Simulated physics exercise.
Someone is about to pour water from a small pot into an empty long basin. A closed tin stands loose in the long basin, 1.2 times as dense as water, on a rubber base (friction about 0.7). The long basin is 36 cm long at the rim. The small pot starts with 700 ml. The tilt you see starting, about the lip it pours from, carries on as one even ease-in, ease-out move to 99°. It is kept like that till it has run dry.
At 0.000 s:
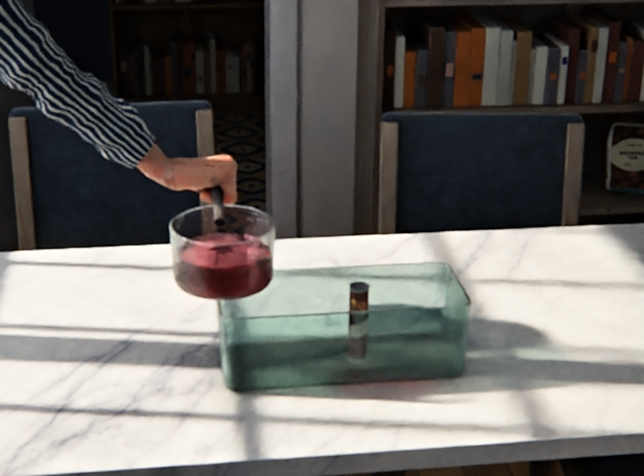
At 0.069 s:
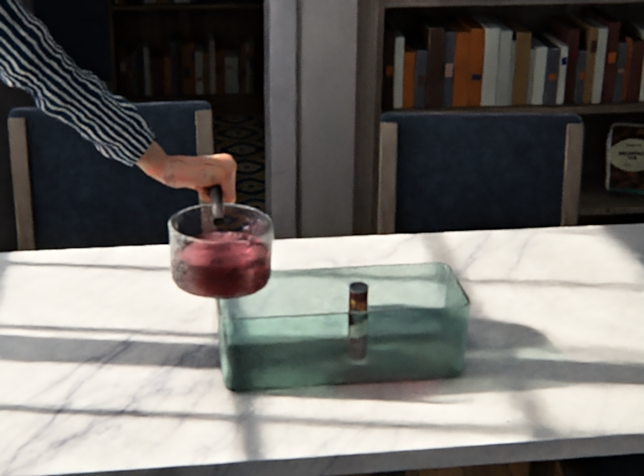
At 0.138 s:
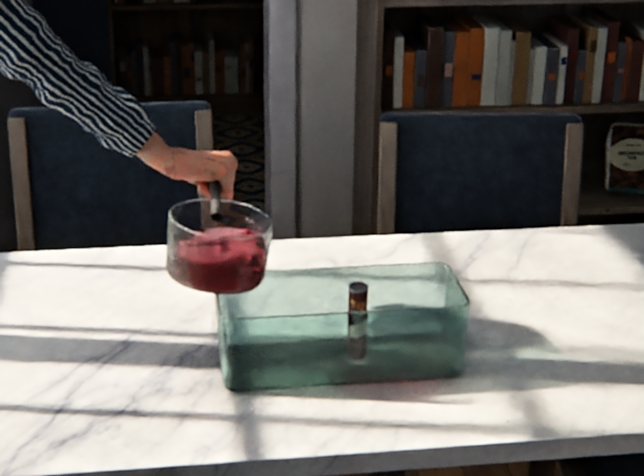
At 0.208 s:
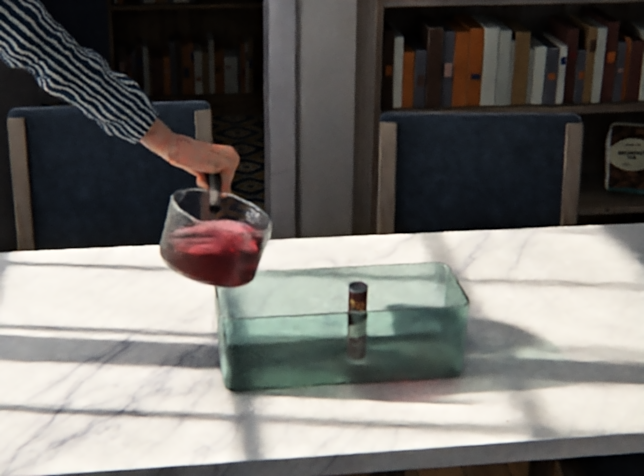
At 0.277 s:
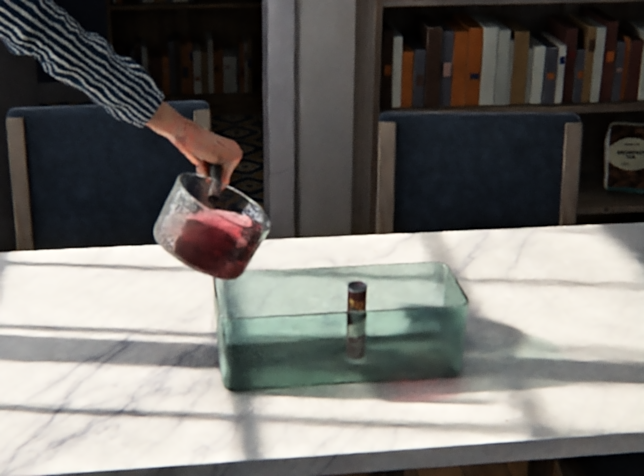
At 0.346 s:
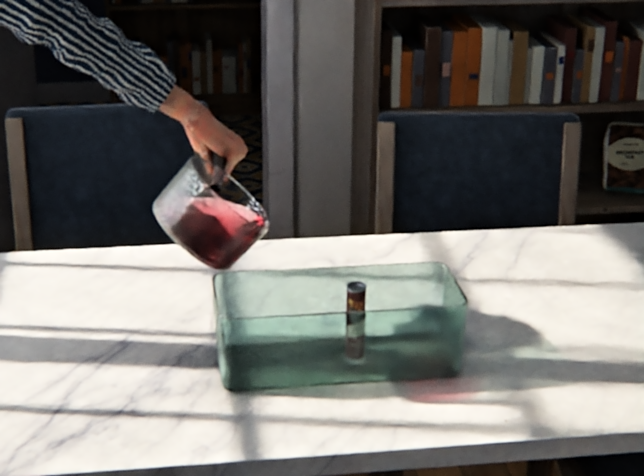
On a marble table before bookshelves, a hand in a striped sleeve holds a clear pot of red liquid above the left end of a greenish basin containing a small upright container, then tilts the pot steadily toward the right.
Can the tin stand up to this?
The tin goes over.
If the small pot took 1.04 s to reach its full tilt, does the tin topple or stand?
Then it goes over.
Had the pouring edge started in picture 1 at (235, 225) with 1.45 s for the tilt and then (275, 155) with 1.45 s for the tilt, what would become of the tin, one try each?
First it stays up; then it goes over.
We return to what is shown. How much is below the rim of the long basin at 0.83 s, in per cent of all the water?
Some 70 per cent.
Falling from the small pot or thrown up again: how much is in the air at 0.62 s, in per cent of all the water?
About 48 per cent.
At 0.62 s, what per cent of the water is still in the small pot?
Some 48 per cent.
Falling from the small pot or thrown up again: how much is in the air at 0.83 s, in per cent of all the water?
Some 18 per cent.
Then, 0.62 s in, the tilt is 90° and 48 per cent is still to pour; the tin stands where it began.
Then, 0.83 s in, the tilt is 99° and 12 per cent is still to pour; the tin leans 19°.
Then, 1.04 s in, the tilt is 99° and 3 per cent is still to pour; the tin lies on its side.
Then, 1.27 s in, the tilt is 99° and 1 per cent is still to pour; the tin lies on its side.
Finally, the tin lies on its side.
